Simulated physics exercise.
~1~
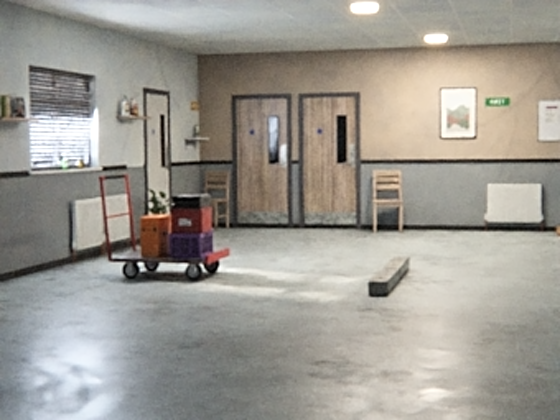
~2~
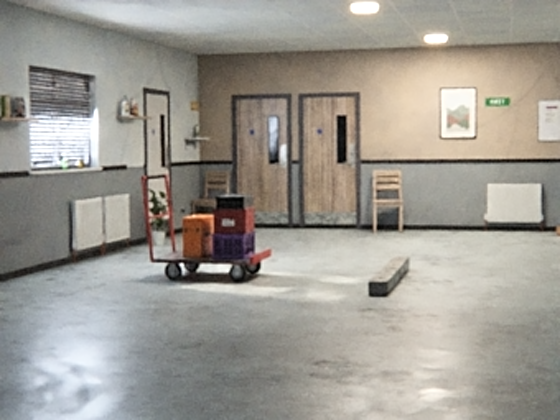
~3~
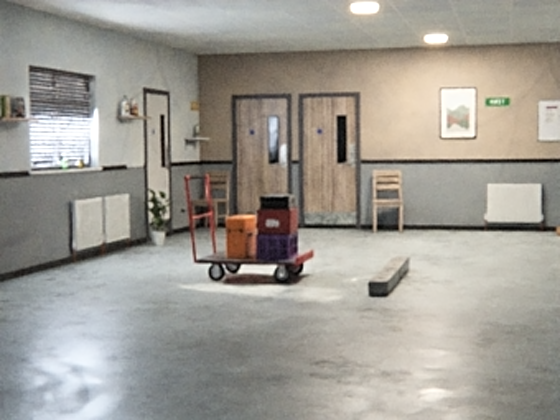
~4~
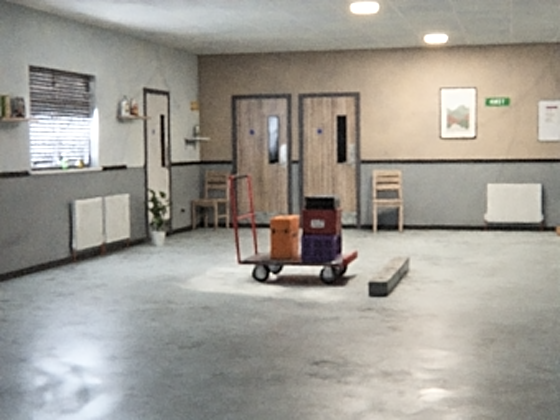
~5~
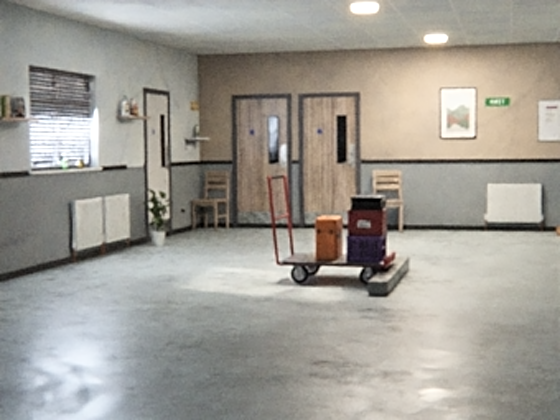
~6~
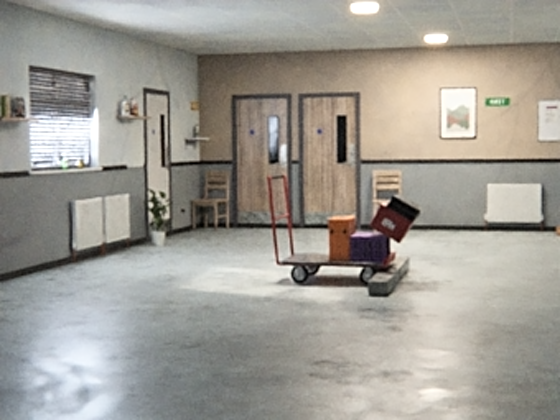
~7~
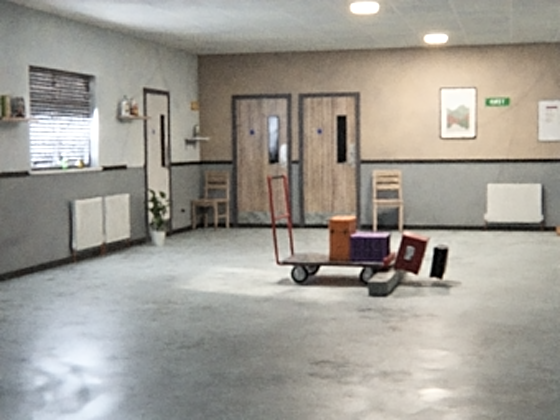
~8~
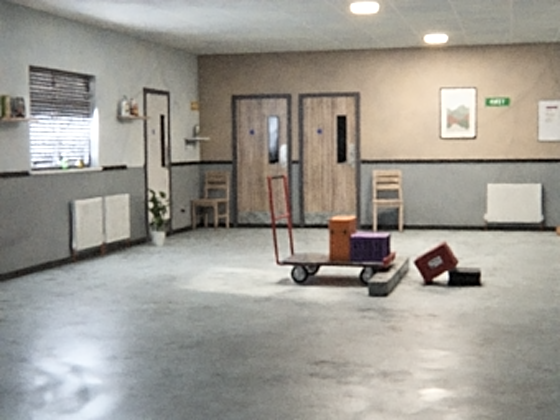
A red-handled trolley carrying boxes and cases rolls to the right across the grey floor of a large, empty room, seen from a fixed viewpoint facing two wooden doors. An orange box stands at the left of its deck, with a purple crate beside it, topped by a red case and a smaller black one. The trolley stops against a low grey kerb. The red and black cases tip forward together and tumble over the kerb. The black one ends flat on the floor, with the red one leaning beside it, while the orange box and purple crate stay aboard.
